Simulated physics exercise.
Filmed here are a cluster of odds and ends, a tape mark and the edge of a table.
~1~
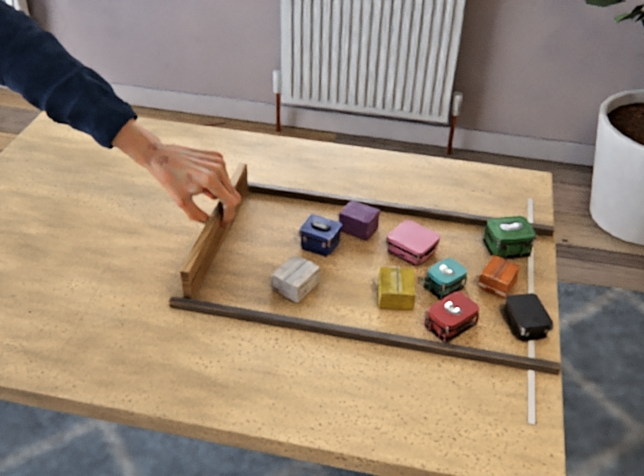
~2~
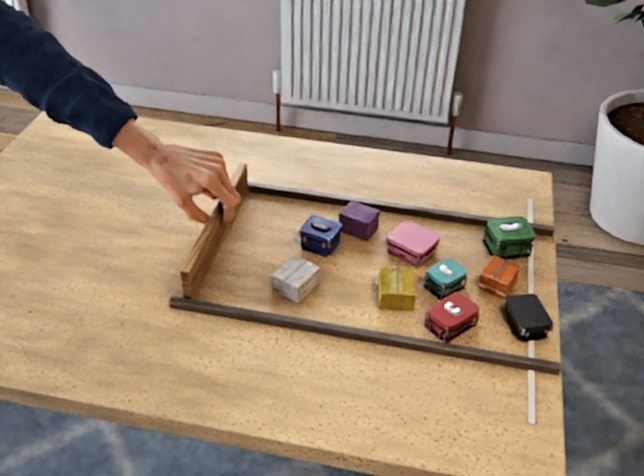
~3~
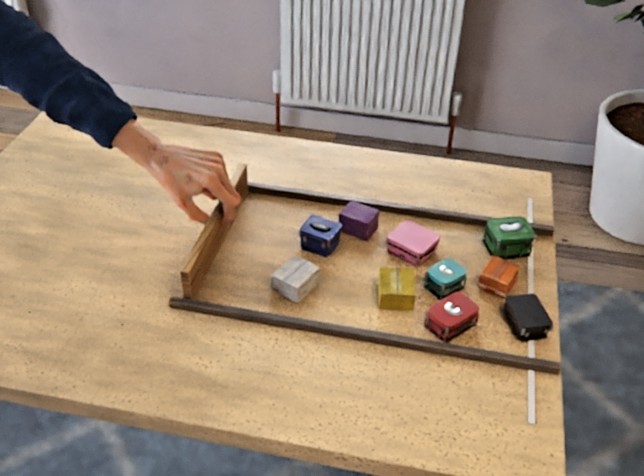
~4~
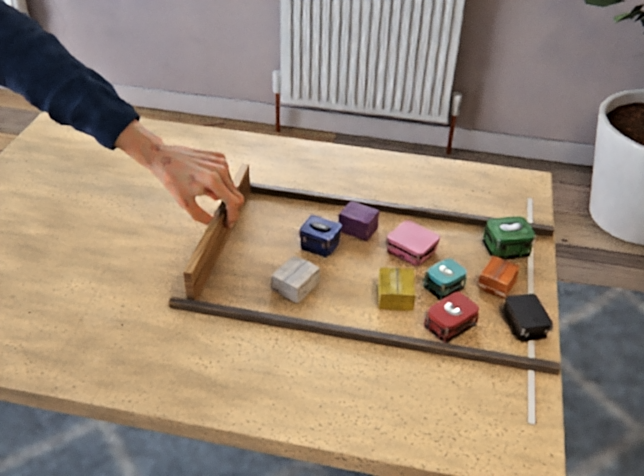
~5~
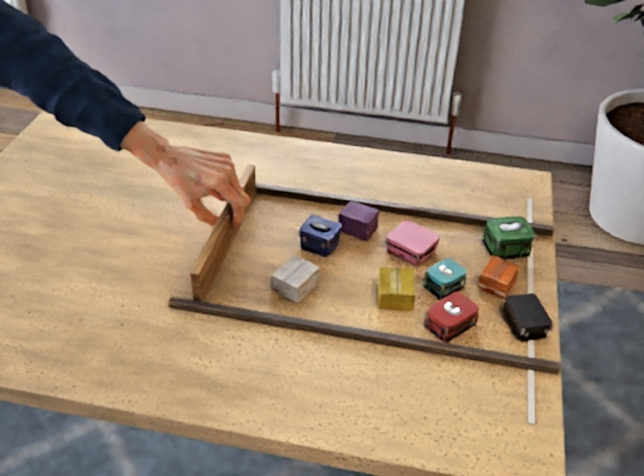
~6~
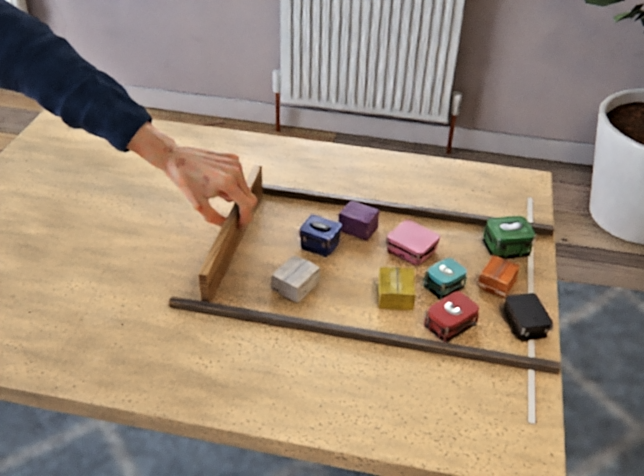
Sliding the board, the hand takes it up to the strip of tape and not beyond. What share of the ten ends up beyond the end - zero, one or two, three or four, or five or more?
Pushes off five or more.
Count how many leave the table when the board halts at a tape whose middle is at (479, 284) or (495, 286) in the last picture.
You'd find 2 and then 3 on the floor.
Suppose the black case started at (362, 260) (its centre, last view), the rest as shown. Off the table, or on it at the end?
From that start, the object then is safe.
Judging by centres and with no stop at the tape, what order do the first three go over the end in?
Green case, black case, orange box.
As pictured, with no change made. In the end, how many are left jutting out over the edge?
As for overhanging, the count is 4.
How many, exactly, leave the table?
6.
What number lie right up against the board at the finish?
That makes 4.
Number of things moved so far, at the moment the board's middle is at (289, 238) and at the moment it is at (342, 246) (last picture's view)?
1 at one spot and 3 at the other.
Soon after, none off yet; black case at rest near (527, 317); green case at rest near (509, 237); orange box at rest near (499, 276).
Then, none off yet; black case tipped a little near (572, 328); green case on its side near (580, 273); orange box moved well along near (563, 291).
At rest, the number that fall off is five or more; fallen, yellow box, pink case, turquoise case, orange box, green case and black case.
